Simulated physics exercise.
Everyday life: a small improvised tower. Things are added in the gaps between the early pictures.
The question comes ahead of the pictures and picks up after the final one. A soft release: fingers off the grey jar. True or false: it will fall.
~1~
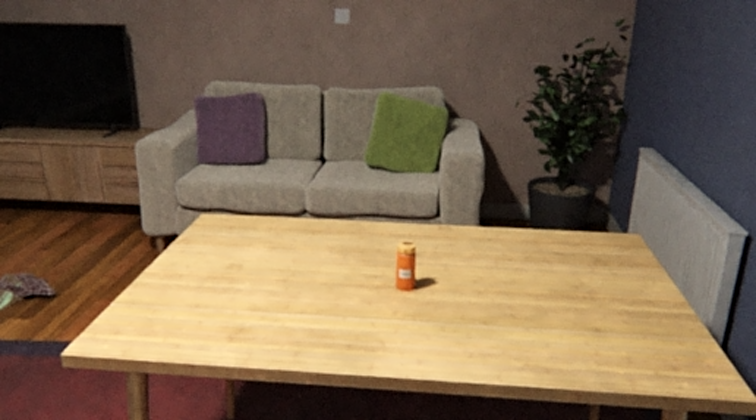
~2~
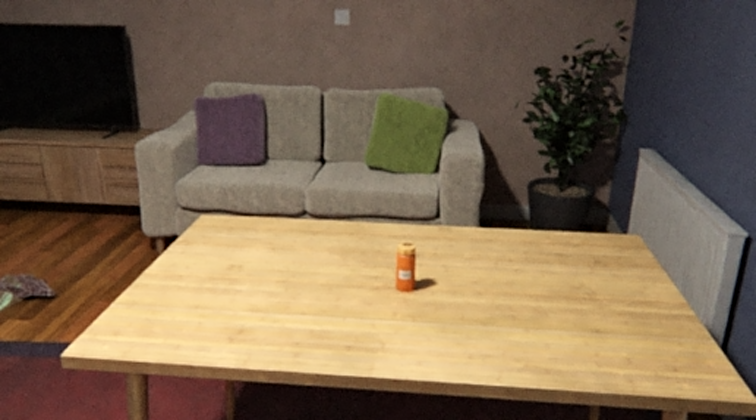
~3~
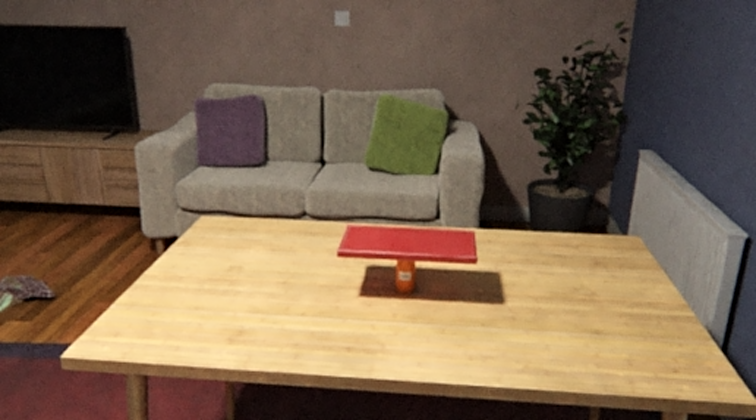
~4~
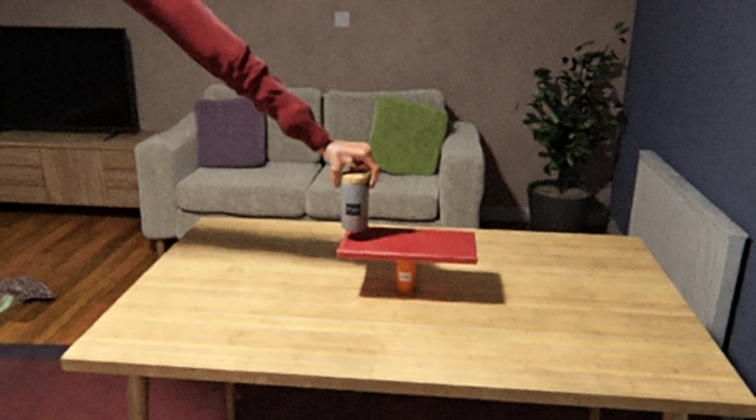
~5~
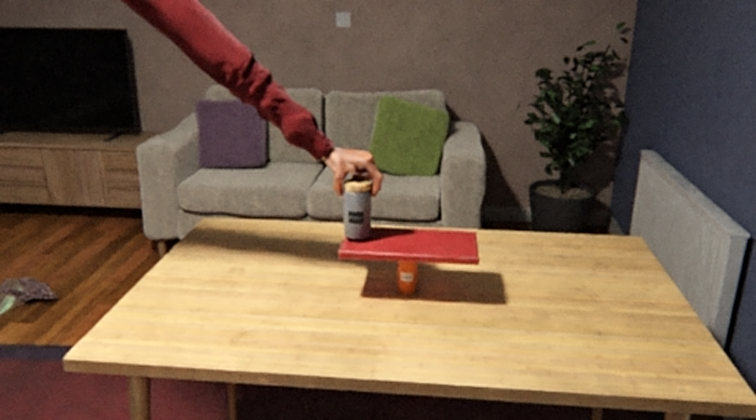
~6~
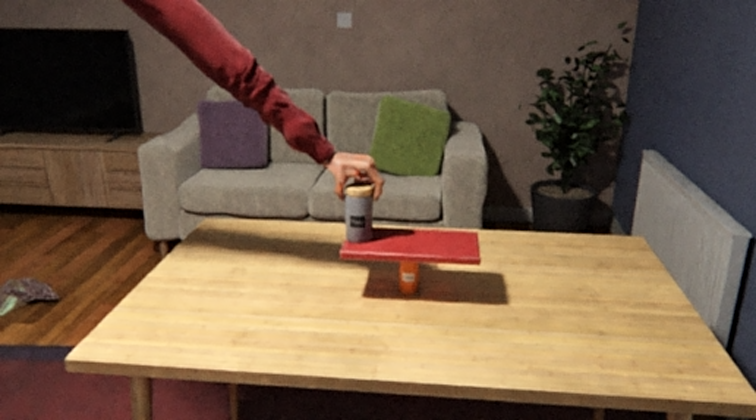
True.
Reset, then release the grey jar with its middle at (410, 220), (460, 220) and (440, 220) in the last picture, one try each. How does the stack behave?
Stands firm, topples, topples.
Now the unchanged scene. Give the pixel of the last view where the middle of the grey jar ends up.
Close to pixel (315, 276).
Then, 0.40 s after the last picture, grey jar now fallen; red lid tipped 43° from how it was.
Then, 0.50 s after the last picture, red lid tipped 56° from how it was.
Then, 0.70 s after the last picture, red lid tipped 41° from how it was.
At rest, fallen, grey jar; tipped over in the stack, red lid; orange shaker in place. Seen from the same camera at the end, grey jar near (315, 276). The stack gives way.
